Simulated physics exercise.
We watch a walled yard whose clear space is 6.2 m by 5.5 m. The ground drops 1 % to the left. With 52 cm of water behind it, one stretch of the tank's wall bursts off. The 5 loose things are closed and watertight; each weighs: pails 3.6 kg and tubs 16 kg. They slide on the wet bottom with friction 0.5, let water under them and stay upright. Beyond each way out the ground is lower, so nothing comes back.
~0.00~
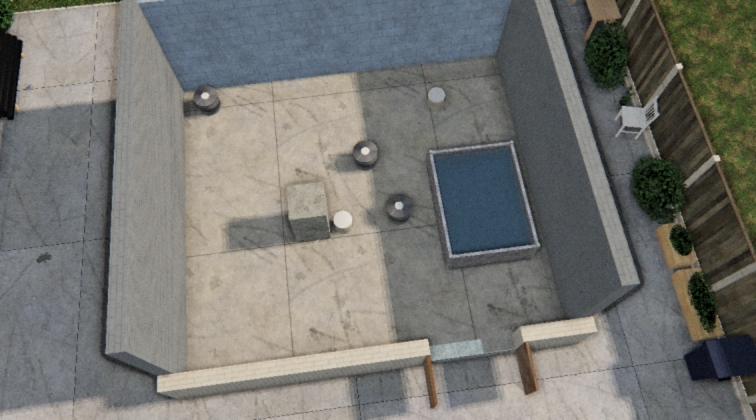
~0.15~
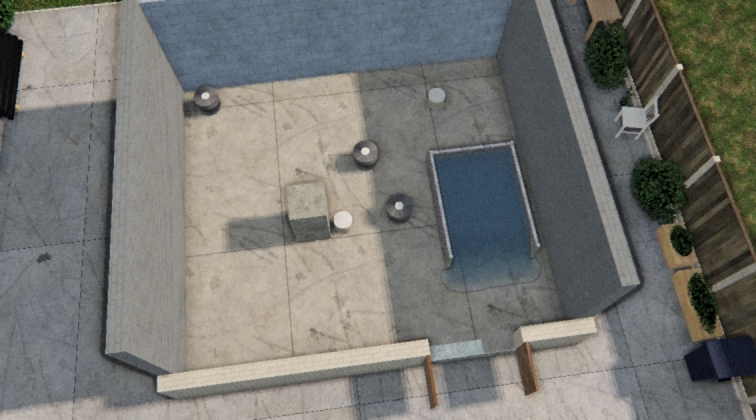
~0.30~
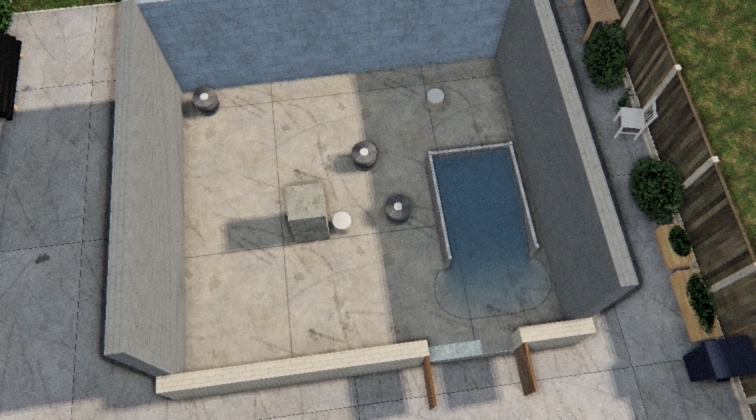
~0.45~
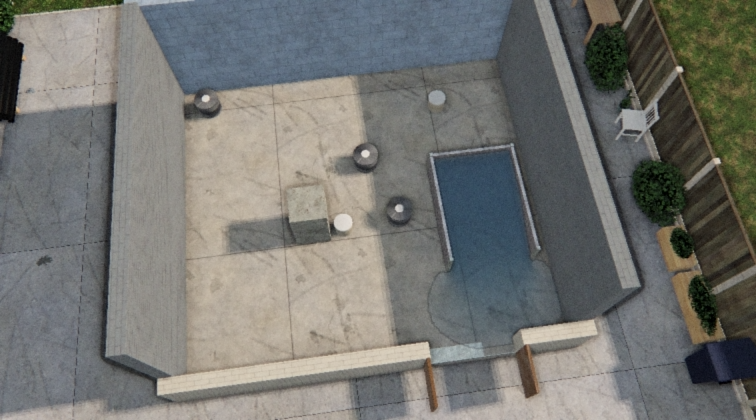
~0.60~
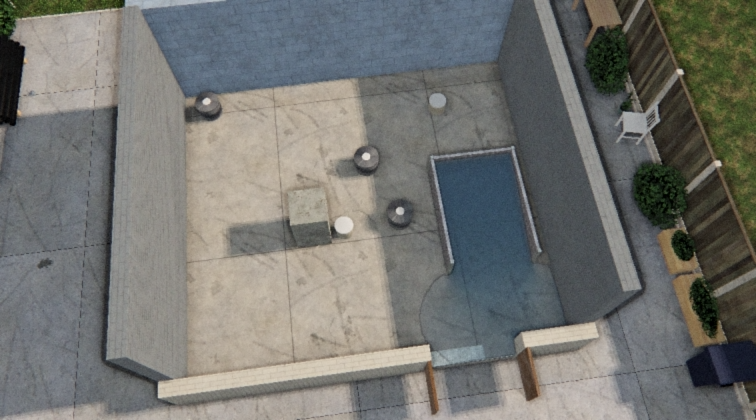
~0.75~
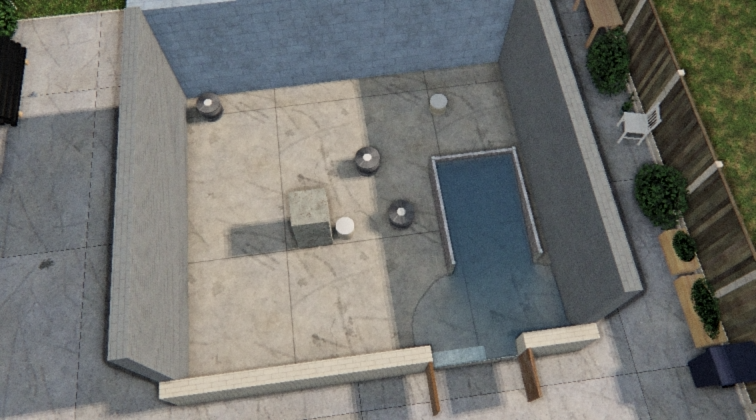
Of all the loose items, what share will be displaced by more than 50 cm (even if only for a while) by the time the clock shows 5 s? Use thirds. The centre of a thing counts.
That comes to not even a third.
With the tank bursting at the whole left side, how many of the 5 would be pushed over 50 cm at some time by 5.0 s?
Then 4.
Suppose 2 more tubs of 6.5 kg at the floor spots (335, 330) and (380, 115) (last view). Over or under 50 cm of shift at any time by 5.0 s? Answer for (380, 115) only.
Answer: Less.
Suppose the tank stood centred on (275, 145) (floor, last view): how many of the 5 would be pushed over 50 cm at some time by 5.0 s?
In that case 0 of them.
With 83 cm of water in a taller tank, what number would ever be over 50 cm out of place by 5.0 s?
Then 0.
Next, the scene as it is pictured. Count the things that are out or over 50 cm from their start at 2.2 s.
I count 0.
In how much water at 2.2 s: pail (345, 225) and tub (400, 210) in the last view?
About 0 and 0 cm.
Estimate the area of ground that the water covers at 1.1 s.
About 6.5 m2.
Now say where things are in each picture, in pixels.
In the first frame, a pail at (343, 219) rests on the ground; a tub at (365, 151), on the bottom; water covers 2.7 m2; 0 of 5 have shifted.
In the second frame, a pail at (343, 220) rests on the ground; a tub at (366, 151), on the bottom; 3.4 m2 under water; 0 of 5 have shifted.
In the third frame, a pail at (342, 220) rests on the ground; a tub at (364, 152), on the bottom; 4.3 m2 under water; 0 of 5 have shifted.
In the fourth frame, a pail at (343, 222) rests on the ground; a tub at (366, 154), on the bottom; water covers 5.3 m2; 0 of 5 have shifted.
In the fifth frame, a pail at (344, 225), on the bottom; a tub at (366, 157) rests on the ground; 5.9 m2 under water; 0 of 5 have shifted.
In the sixth frame, a pail at (345, 226), on the bottom; a tub at (368, 157) rests on the ground; 6.1 m2 under water; 0 of 5 have shifted.
After 1.1 s 0 of 5 are over 50 cm from their spots; 0 afloat.
After 2.2 s 0 of 5 are over 50 cm from their spots; 0 afloat.
After 3.5 s 0 of 5 are over 50 cm from their spots; 0 afloat.
After 5.0 s 0 of 5 are over 50 cm from their spots, and 0 have been at some point; 0 afloat.
